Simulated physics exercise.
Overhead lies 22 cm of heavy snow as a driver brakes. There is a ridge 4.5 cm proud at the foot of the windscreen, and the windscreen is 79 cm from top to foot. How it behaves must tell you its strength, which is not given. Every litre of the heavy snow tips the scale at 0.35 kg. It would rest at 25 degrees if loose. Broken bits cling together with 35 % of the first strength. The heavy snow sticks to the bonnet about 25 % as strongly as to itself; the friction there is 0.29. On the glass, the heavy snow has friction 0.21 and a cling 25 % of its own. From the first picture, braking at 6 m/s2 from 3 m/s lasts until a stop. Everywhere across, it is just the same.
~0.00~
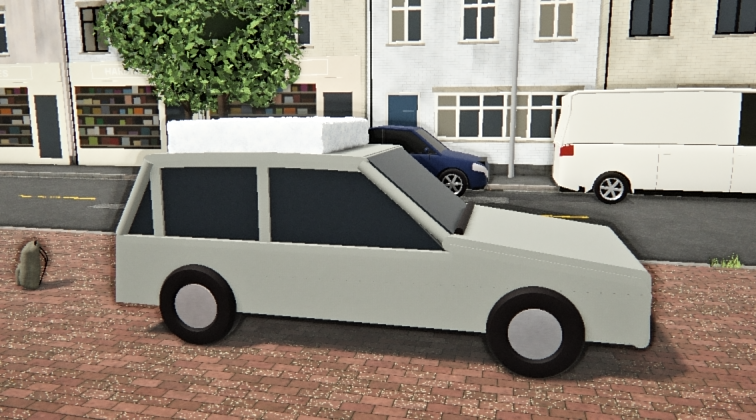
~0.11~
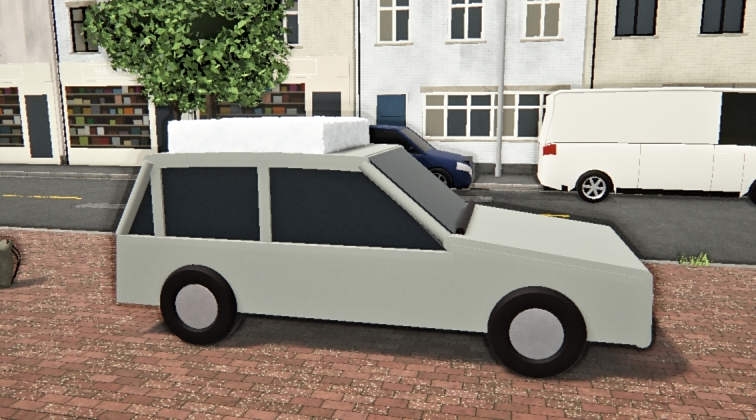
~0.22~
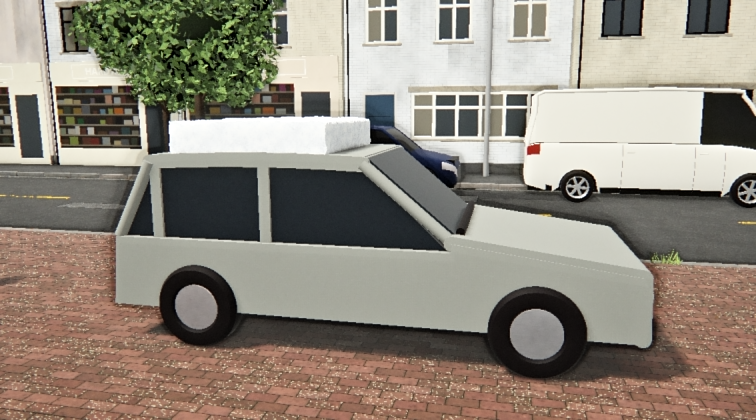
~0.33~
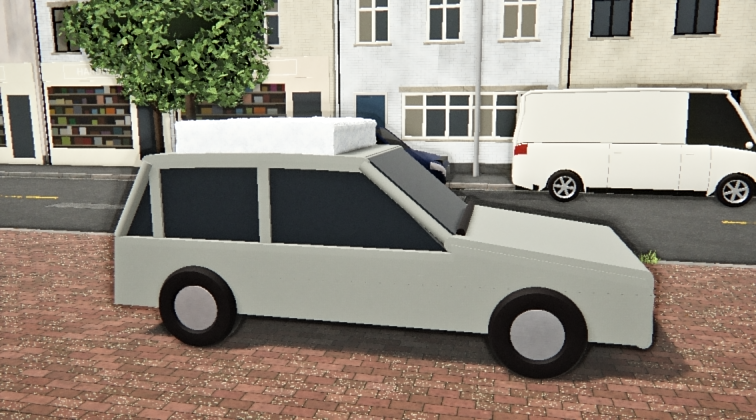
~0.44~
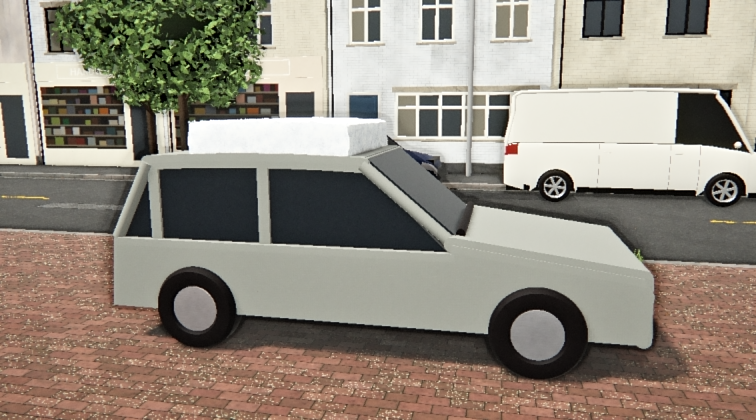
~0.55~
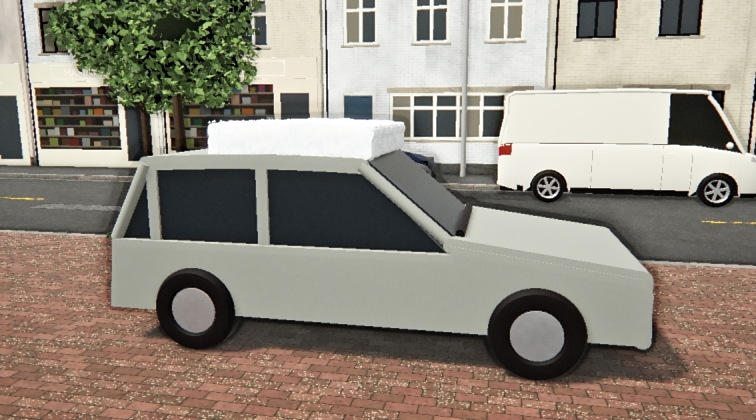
Slab of snow sliding forward along the roof of a pale grey estate car to the windscreen's top edge, street scenery shifting left behind.
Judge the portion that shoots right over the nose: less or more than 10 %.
My answer is that it ends up beyond 10 percent.
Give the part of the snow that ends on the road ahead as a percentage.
Close to 45 in a hundred.
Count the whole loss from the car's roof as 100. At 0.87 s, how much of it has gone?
Roughly 60 %.
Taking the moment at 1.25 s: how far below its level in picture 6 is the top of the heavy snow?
Some 10 cm.
After 0.87 s, 43 % of the snow is on the roof, 47 % on the glass, 10 % on the bonnet and none has gone off the nose.
After 1.25 s, none of the snow is on the roof, 43 % on the glass, 57 % on the bonnet and none has gone off the nose.
After 1.62 s, none of the snow is on the roof, 9 % on the glass, 86 % on the bonnet and 5 % has gone off the nose.
After 2.00 s, none of the snow is on the roof, 8 % on the glass, 67 % on the bonnet and 25 % has gone off the nose.
After 2.80 s, none of the snow is on the roof, 8 % on the glass, 45 % on the bonnet and 47 % has gone off the nose.
